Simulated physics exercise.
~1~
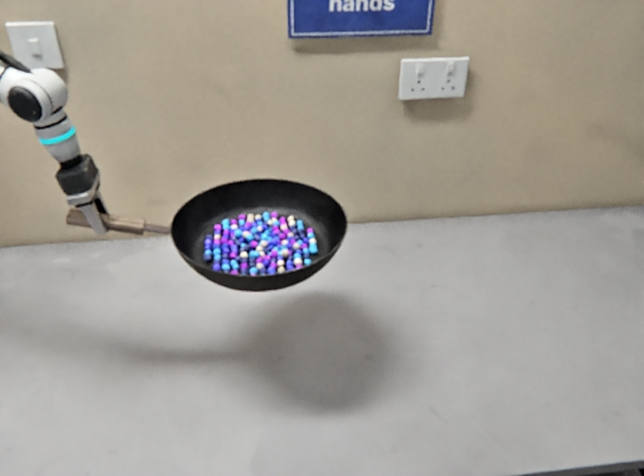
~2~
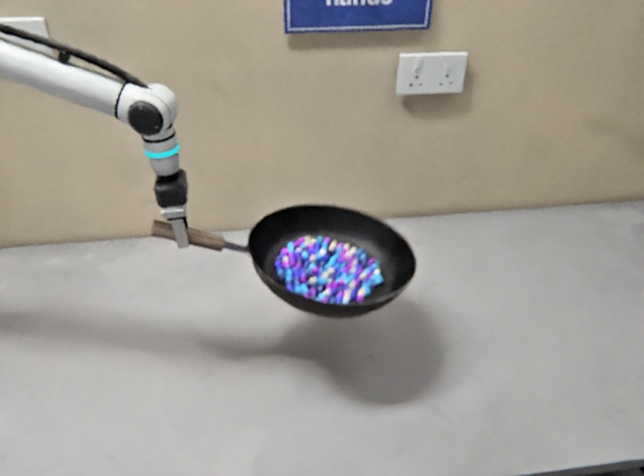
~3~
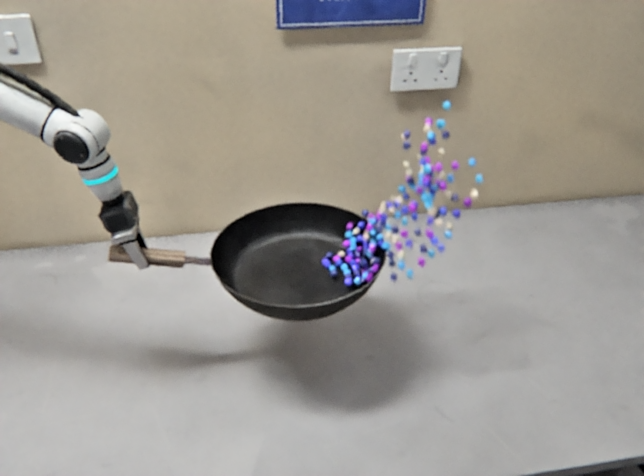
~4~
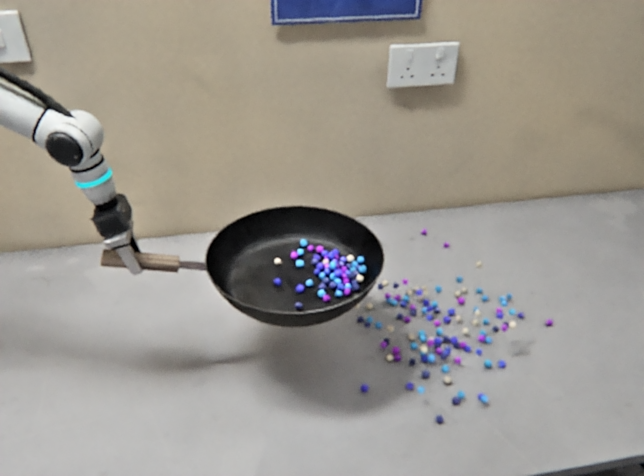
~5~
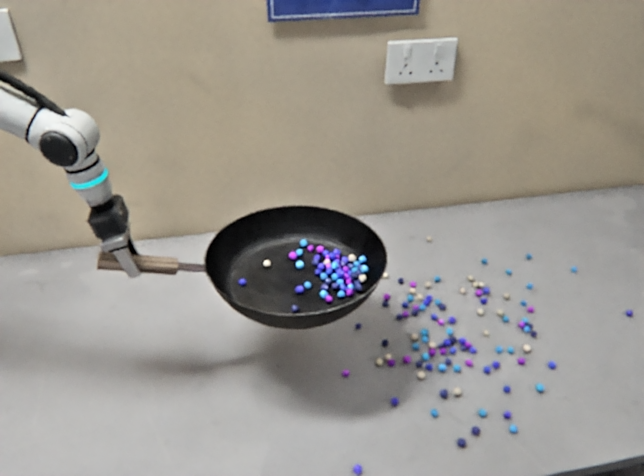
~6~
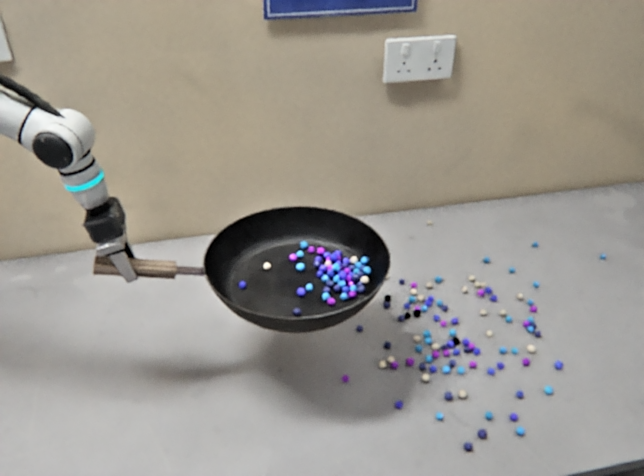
A robot arm swings a frying pan of colourful round sweets right, then jerks it back left, spilling many across the grey table.
